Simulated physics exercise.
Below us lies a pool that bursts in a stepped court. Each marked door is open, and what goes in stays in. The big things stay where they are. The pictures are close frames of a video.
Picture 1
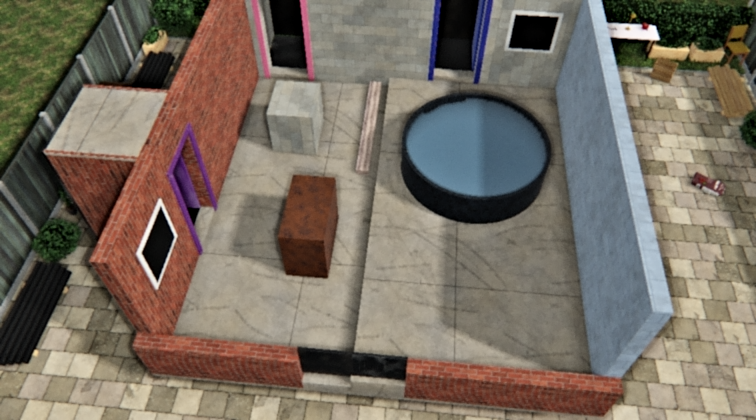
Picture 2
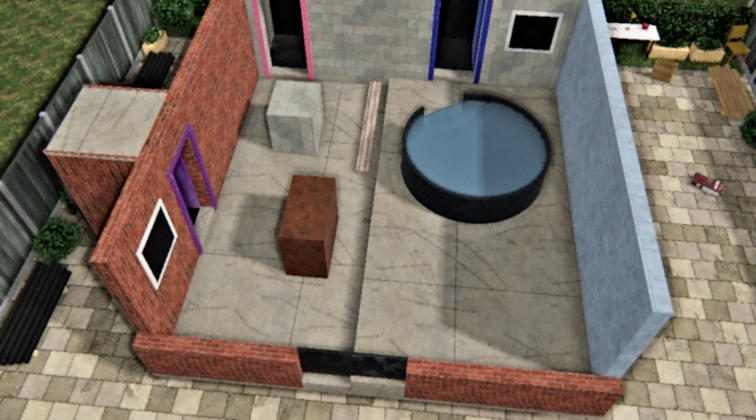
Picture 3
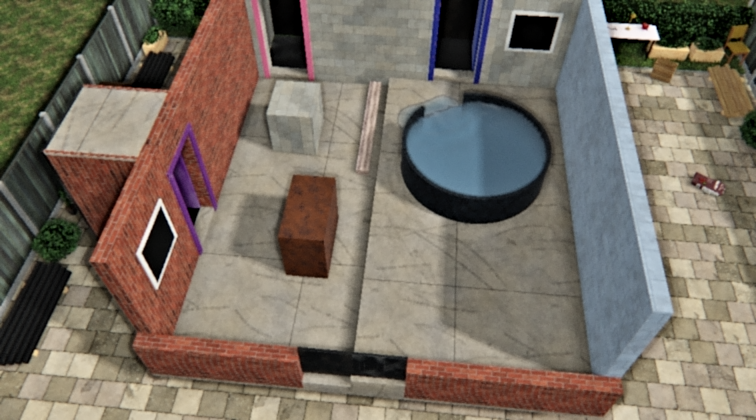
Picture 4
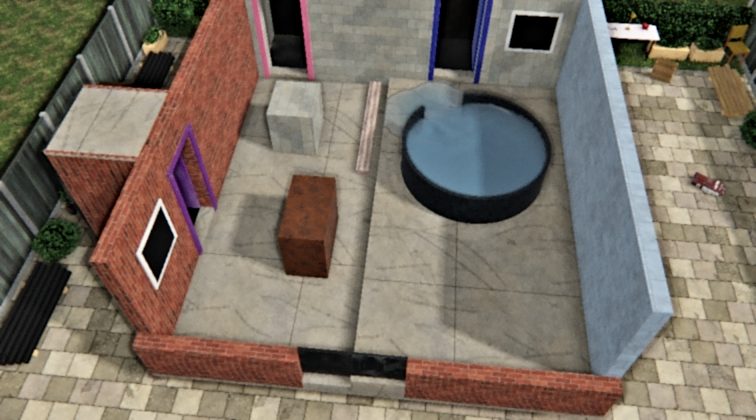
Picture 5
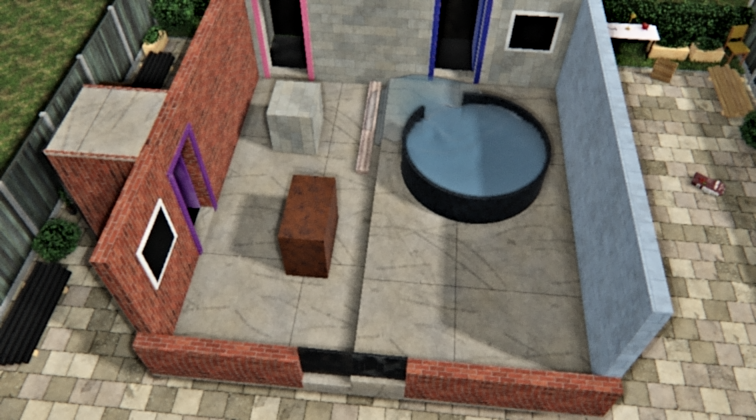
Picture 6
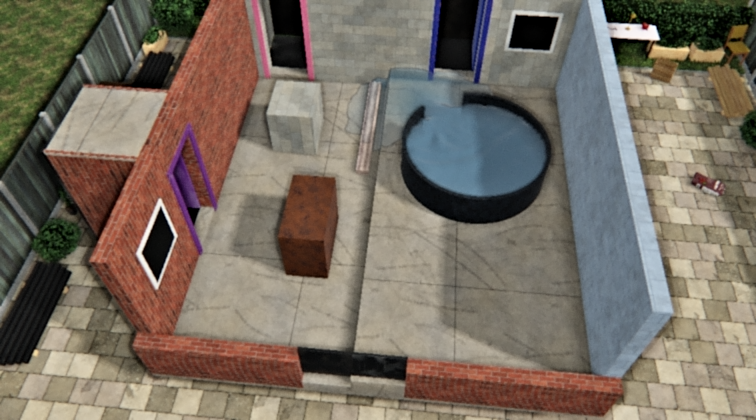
A round black pool in a walled yard opened at its far side, and water poured through the gap, spreading left across the concrete past the step while the nearby blocks stayed put.
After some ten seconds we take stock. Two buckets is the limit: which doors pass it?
In the end: The pink door floods; the purple door holds within the limit; the blue door floods.
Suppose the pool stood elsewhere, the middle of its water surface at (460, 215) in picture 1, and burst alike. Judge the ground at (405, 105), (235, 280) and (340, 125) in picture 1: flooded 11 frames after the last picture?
As listed: Awash, free of water, covered.
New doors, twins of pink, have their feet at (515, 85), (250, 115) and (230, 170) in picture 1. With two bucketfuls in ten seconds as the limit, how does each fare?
One after the other: Takes less, floods, is under.
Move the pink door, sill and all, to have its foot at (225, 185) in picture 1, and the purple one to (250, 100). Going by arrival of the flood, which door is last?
The pink one.
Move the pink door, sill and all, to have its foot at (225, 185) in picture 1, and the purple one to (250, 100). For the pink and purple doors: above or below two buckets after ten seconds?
In short: The pink door keeps below it, the purple door is over.
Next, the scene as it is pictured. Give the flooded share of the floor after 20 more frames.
Some 40 per cent.
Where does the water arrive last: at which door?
It is the one in purple.
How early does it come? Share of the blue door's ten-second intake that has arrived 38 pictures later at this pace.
Close to 95 %.
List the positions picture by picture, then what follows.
Still water in the round tank at (476, 145), in the first frame.
The front is at a hidden place, out from the gap on the round tank's far side, in the second frame.
The front is at a hidden place, out from the gap on the round tank's far side, in the third frame.
Water pours out on the round tank's far side and has run to (429, 85), in the fourth frame.
Water pours out on the round tank's far side and has run to (381, 93), in the fifth frame.
Water pours out on the round tank's far side and has run to (366, 85), in the sixth frame.
A moment on, water covers 15 % of the floor; the pink door wet at the sill, nothing in, the purple door not reached, the blue door over two buckets in.
Next, water covers 25 % of the floor; the pink door wet at the sill, nothing in, the purple door not reached, the blue door far over two buckets in.
Then, water covers 40 % of the floor; the pink door under two buckets in, the purple door wet at the sill, nothing in, the blue door far over two buckets in.
Later, water covers 70 % of the floor; the pink door far over two buckets in, the purple door wet at the sill, nothing in, the blue door far over two buckets in.
In the end, water covers 75 % of the floor; the pink door far over two buckets in, the purple door wet at the sill, nothing in, the blue door far over two buckets in.
